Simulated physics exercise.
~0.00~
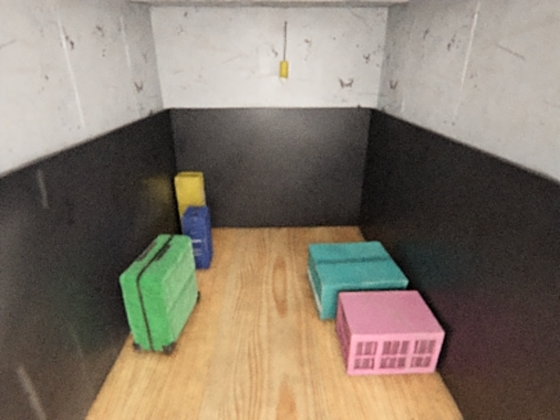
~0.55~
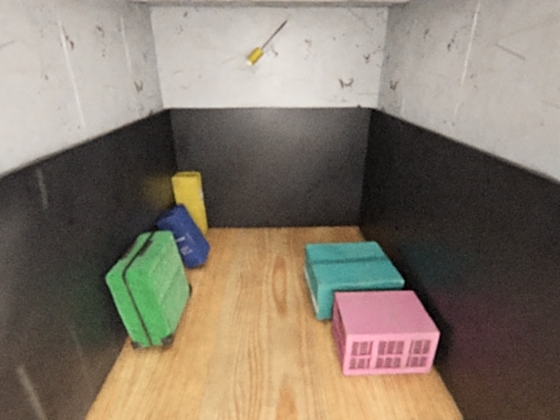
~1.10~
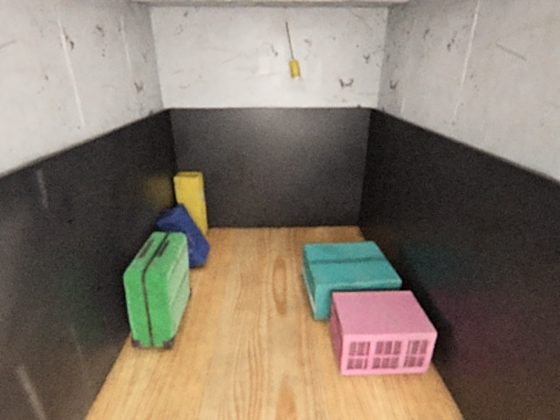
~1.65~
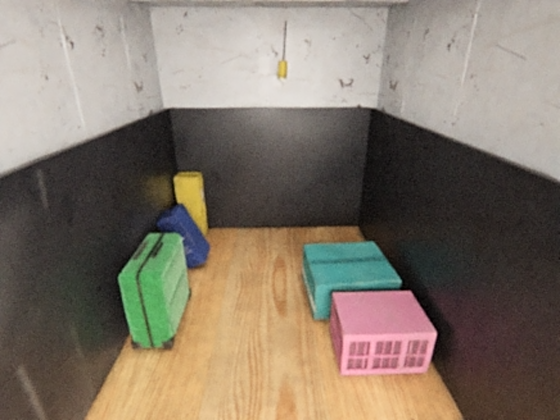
The hanging yellow lamp swung out to the left, and the green case and blue box tipped left; the lamp then swung back and the case straightened, while the blue box stayed leaning by the wall beside the upright yellow box.
